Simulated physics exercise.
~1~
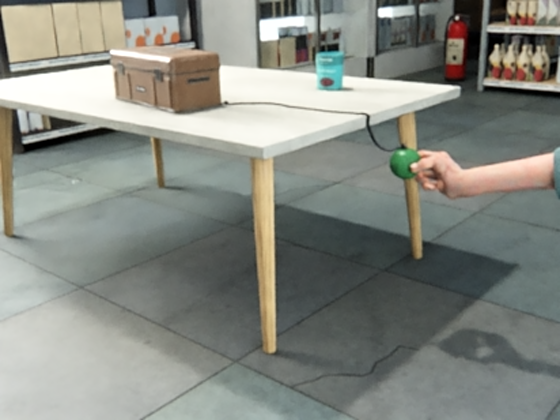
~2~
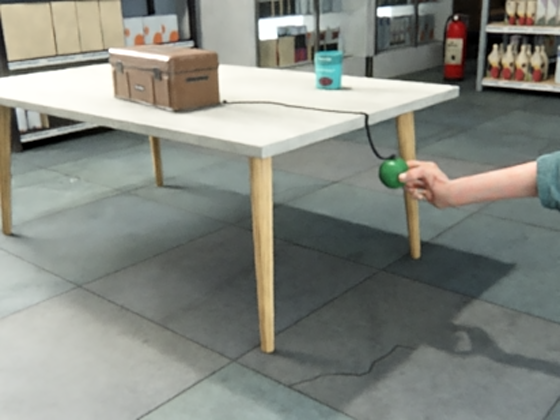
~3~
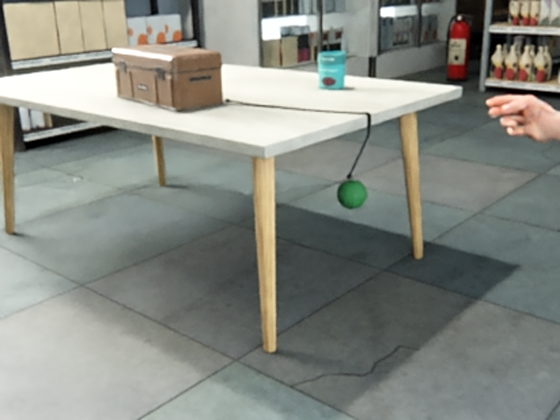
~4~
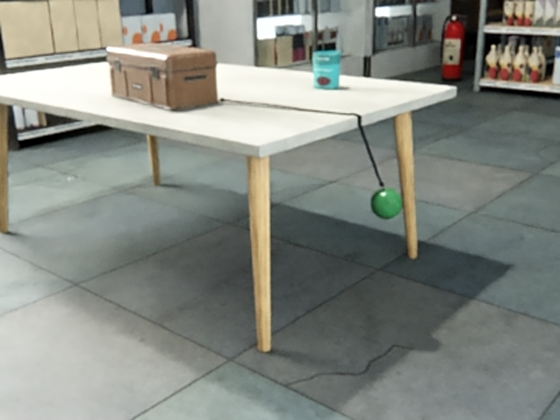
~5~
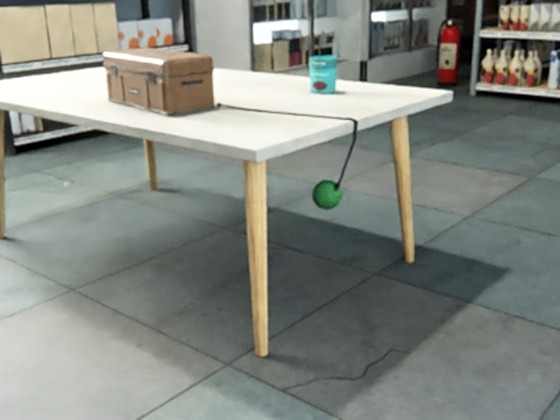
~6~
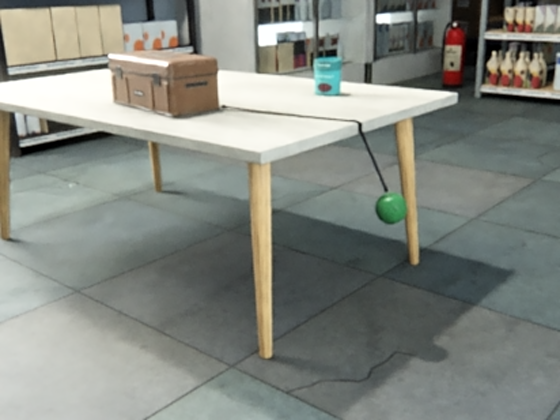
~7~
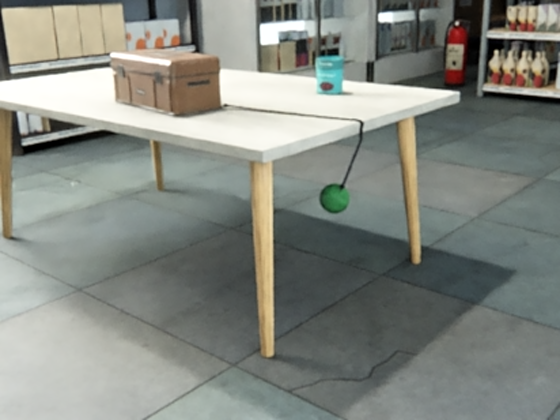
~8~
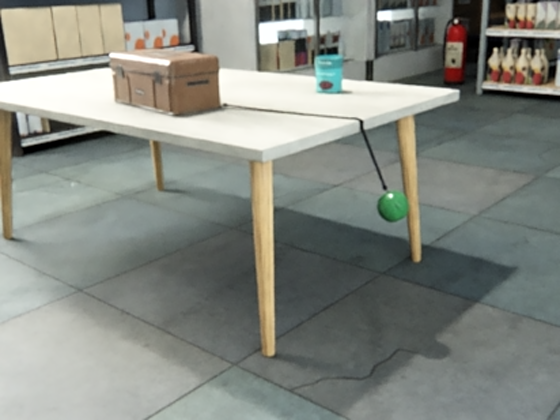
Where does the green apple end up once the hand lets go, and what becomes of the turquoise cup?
The green apple ends up hanging in the air on the ribbon, below the table edge and above the floor. The turquoise cup stays standing where it was on the table.
